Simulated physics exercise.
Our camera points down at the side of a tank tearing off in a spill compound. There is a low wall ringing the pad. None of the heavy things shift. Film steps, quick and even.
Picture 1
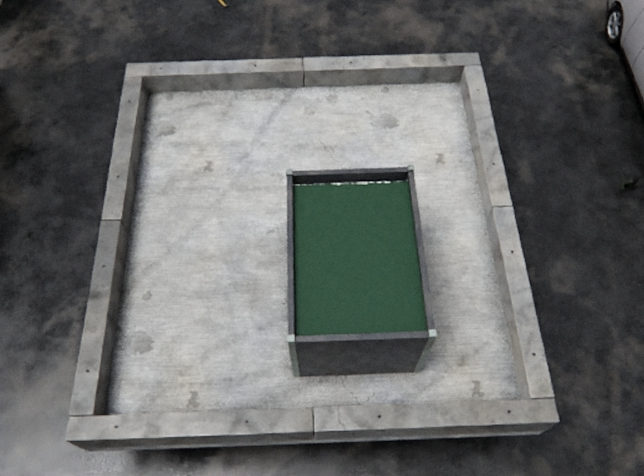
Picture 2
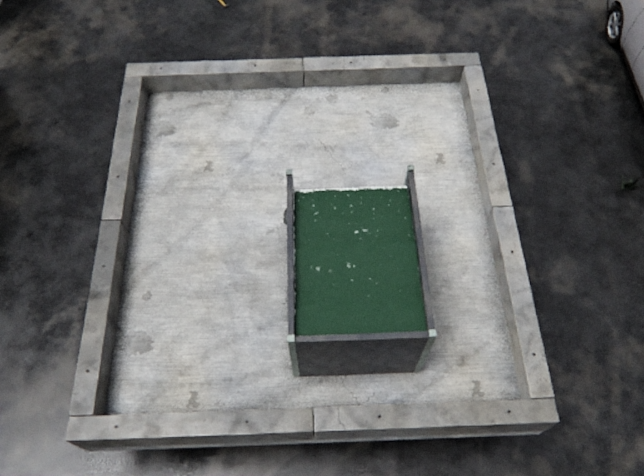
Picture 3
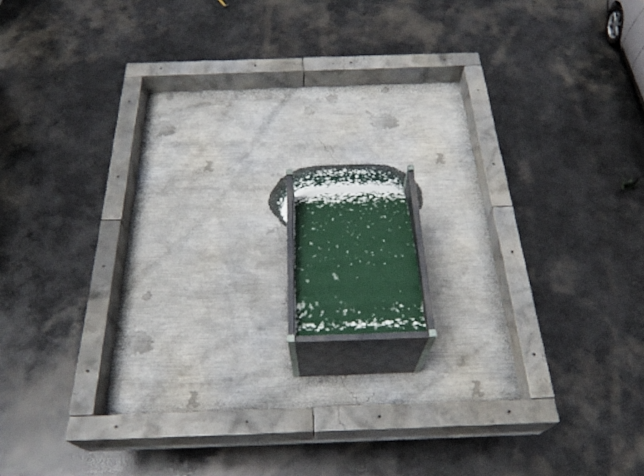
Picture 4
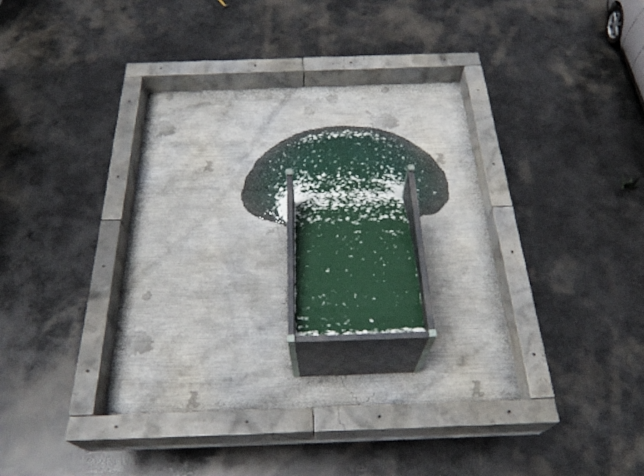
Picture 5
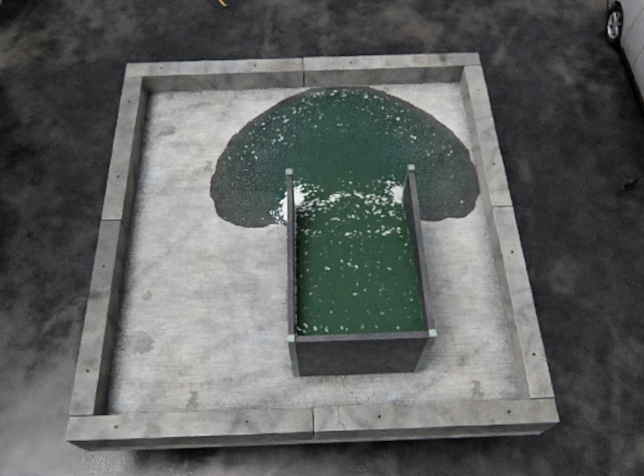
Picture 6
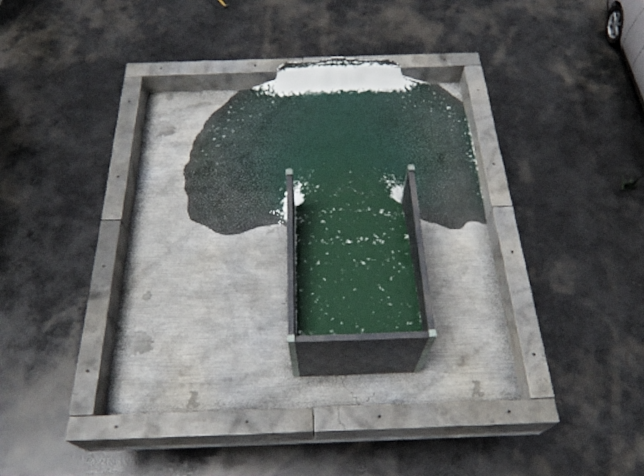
Green water burst out of the far side of a box-shaped tank as that wall gave way, fanning across the pale walled pad and splashing white against the low wall at the back.
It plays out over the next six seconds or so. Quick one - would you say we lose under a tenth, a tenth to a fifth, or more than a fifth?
Seems the part that spills out comes in at a tenth to a fifth.
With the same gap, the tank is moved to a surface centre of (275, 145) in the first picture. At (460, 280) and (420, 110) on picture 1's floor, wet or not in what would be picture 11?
Result, in listed order - high and dry, waterlogged.
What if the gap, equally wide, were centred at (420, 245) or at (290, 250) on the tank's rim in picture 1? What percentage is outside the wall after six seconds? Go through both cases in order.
Case one: 26 percent; case two: 12 percent.
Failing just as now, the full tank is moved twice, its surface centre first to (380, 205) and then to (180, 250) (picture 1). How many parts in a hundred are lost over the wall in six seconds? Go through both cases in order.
First try: Around 16 %; second try: Around 14 %.
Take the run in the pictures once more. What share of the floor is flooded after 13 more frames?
That comes to about 60 per cent.
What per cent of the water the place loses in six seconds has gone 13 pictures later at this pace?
About 90 per cent.
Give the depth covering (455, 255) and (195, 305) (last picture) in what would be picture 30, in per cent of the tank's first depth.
In turn 8 and 4 in a hundred.
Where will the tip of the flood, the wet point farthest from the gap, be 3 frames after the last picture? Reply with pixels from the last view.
I'd say near (148, 102).
A moment on, water covers 45 % of the floor; the low wall has let 1 % over.
Next, water covers 50 % of the floor; the low wall has let 3 % over.
Then, water covers 55 % of the floor; the low wall has let 11 % over.
Later, water covers 80 % of the floor; the low wall has let 12 % over.
In the end, water covers 80 % of the floor; the low wall has let 12 % over.
